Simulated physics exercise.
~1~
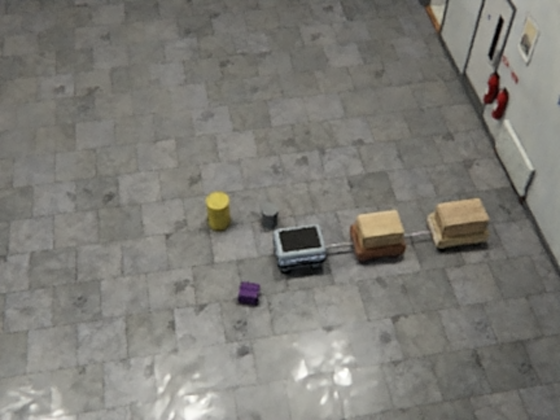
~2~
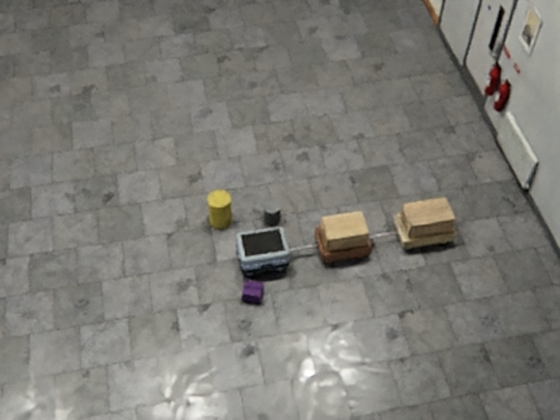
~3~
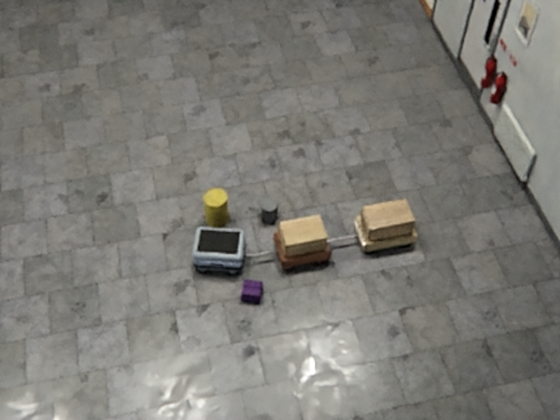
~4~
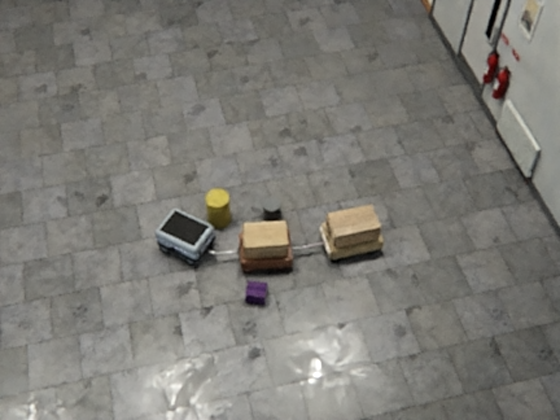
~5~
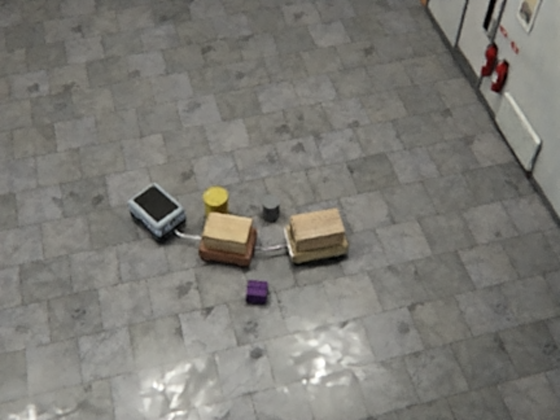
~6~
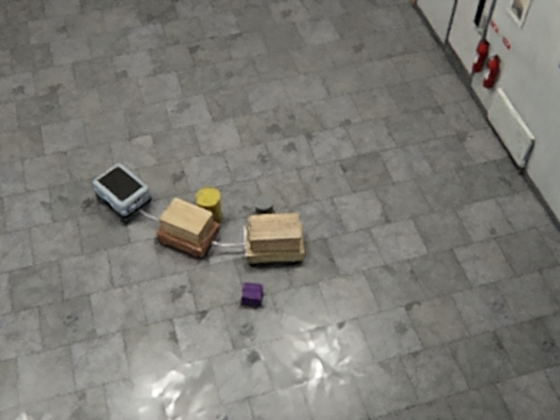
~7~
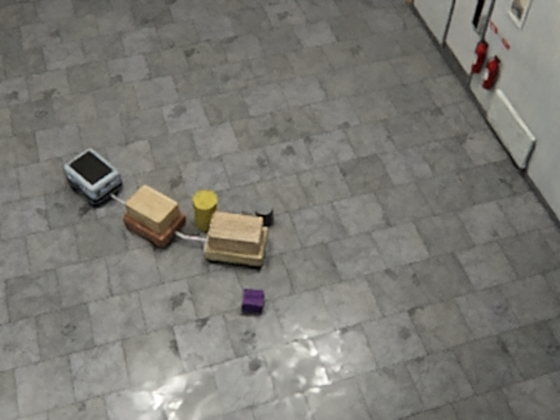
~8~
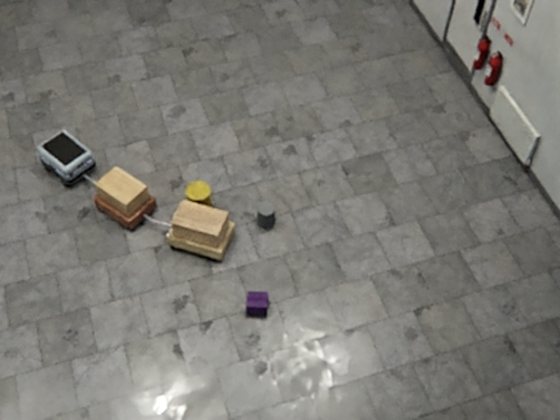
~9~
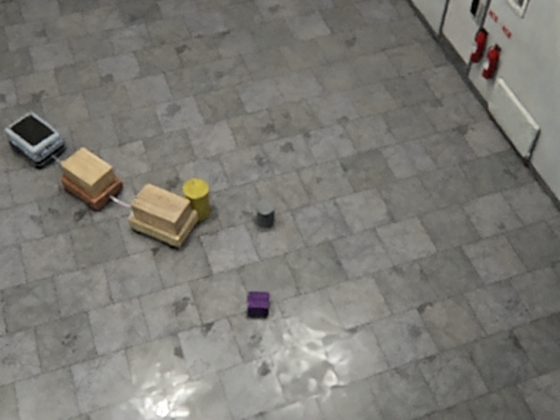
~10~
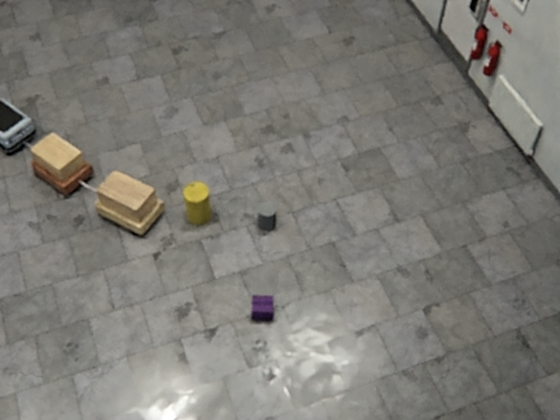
A grey tiled floor beside a white wall with red extinguishers is seen from high above, the view drifting slightly. A pale blue tug with a dark top pulls two carts loaded with tan boxes leftward, passing between a yellow drum and small dark grey pail above and a purple box below. Beyond the drum, the tug bends up and left, and the carts follow, partly hiding the drum as it shifts slightly left. The train continues diagonally until the tug is partly out of view at the left edge, leaving the drum upright and the pail and purple box in place.
